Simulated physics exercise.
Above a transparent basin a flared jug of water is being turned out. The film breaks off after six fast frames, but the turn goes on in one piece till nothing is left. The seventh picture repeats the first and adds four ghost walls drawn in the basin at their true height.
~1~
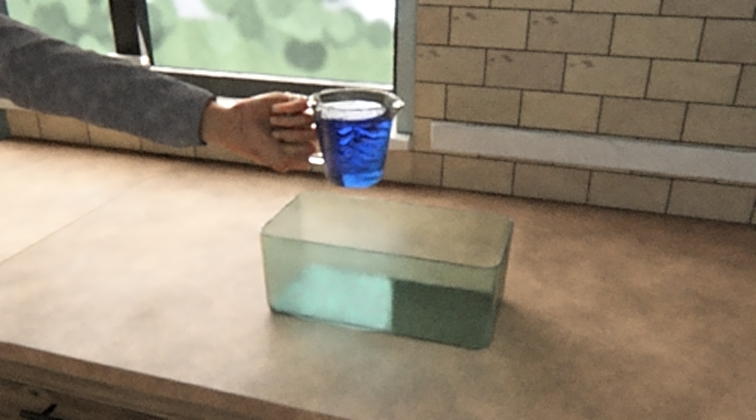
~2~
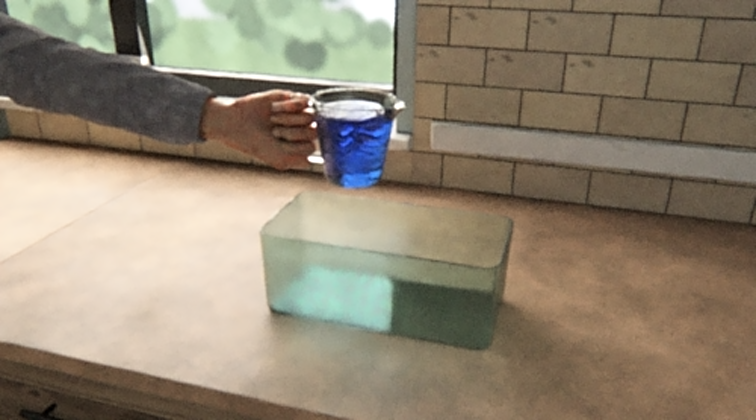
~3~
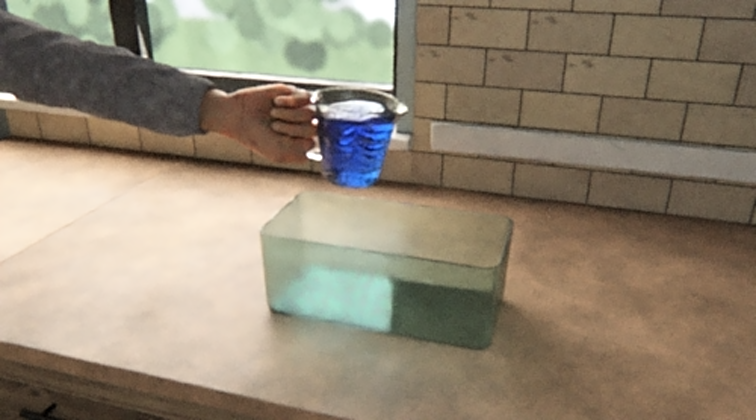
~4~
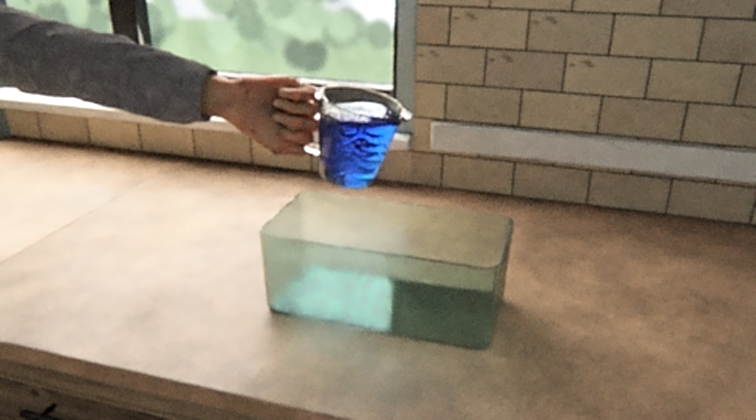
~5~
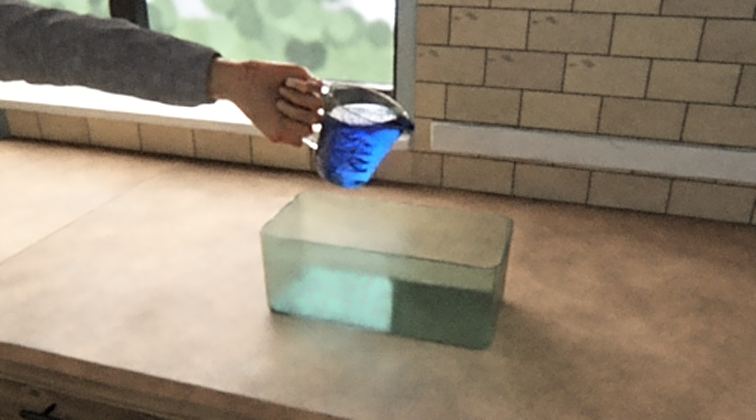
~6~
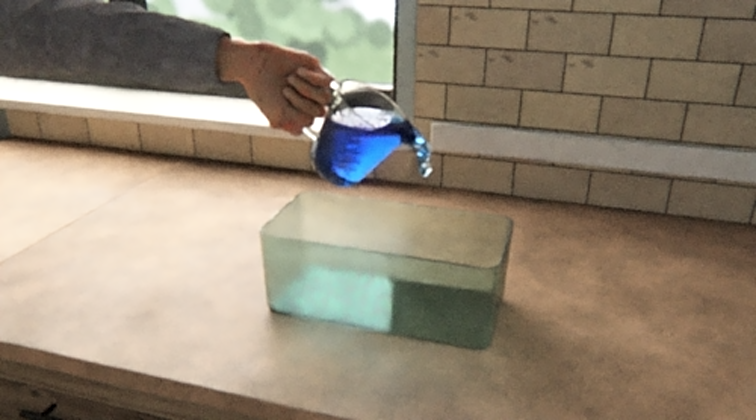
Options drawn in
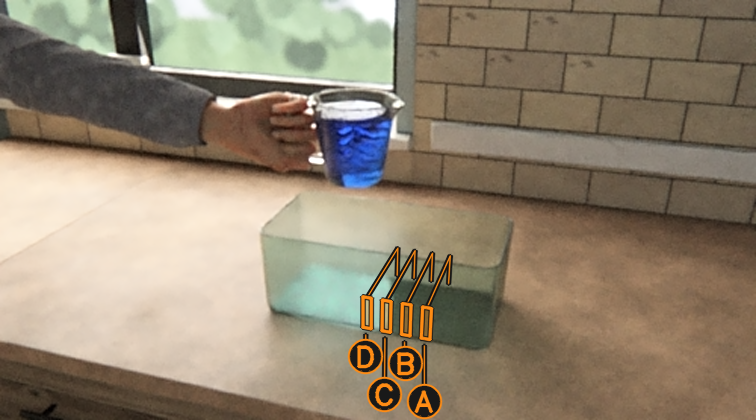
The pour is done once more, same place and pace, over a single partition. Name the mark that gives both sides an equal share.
It is A.
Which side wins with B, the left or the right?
The right side.
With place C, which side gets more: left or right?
The right side.
In orange, A at (424, 345); B at (404, 341); C at (384, 338); D at (365, 334).
With A, about 40 % ends left of the wall and 59 % right of it.
With B, about 16 % ends left of the wall and 84 % right of it.
With C, about 4 % ends left of the wall and 95 % right of it.
With D, about 3 % ends left of the wall and 96 % right of it.
